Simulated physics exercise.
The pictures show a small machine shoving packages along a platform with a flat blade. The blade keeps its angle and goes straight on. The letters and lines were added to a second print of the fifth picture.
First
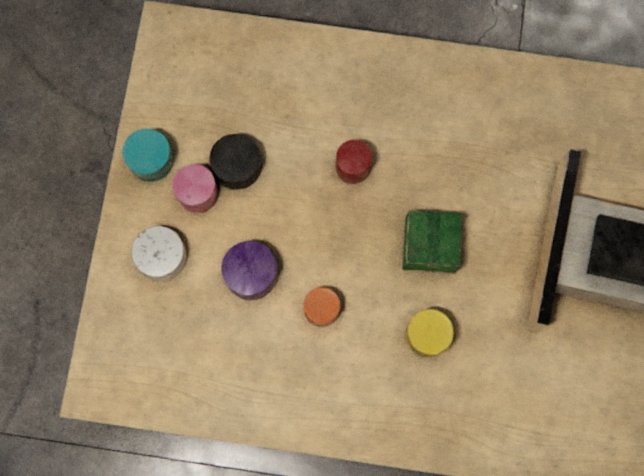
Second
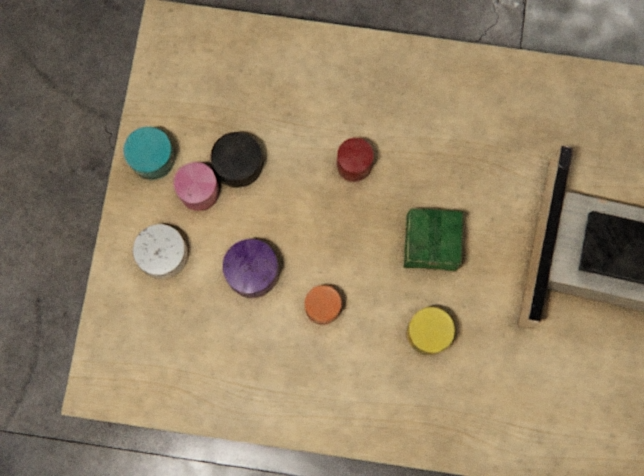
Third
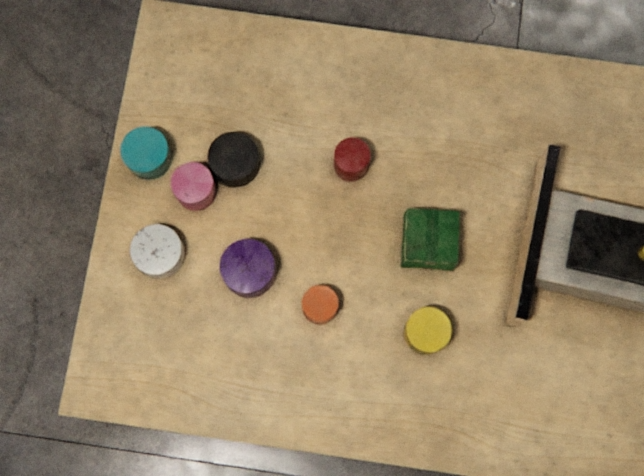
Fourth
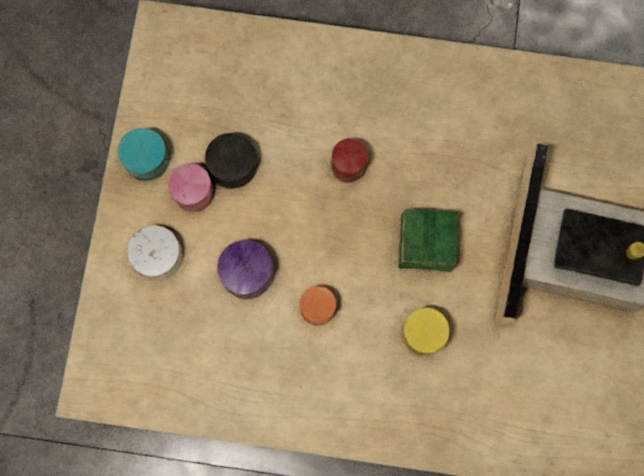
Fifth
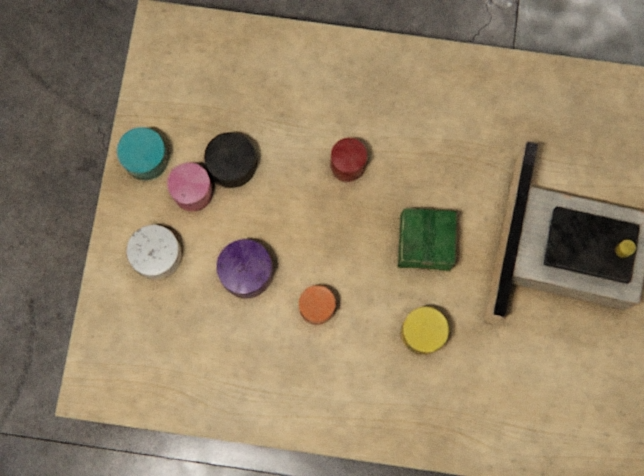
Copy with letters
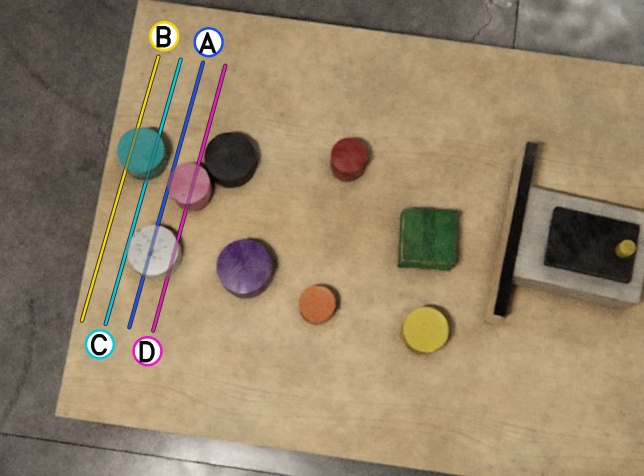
On a wooden platform, a small machine with a flat blade moves slightly left toward scattered packages.
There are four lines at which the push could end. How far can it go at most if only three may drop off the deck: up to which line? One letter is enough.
No farther than C.
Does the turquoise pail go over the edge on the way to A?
Yes.
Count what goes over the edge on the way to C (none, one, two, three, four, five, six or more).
In all, three.
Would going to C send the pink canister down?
Yes.
On the marked copy, A at (167, 191); B at (121, 184); C at (144, 187); D at (190, 194).
With C. Early on, robot (450, 224); green box (343, 226); turquoise pail (143, 155).
Further on, robot (315, 205); white canister (150, 252); pink canister (172, 188).
At the end, robot (208, 190); pink canister over the edge; white canister over the edge; three fallen.
As for the rest, A is within the limit but short; B drops six; D is within the limit but short.
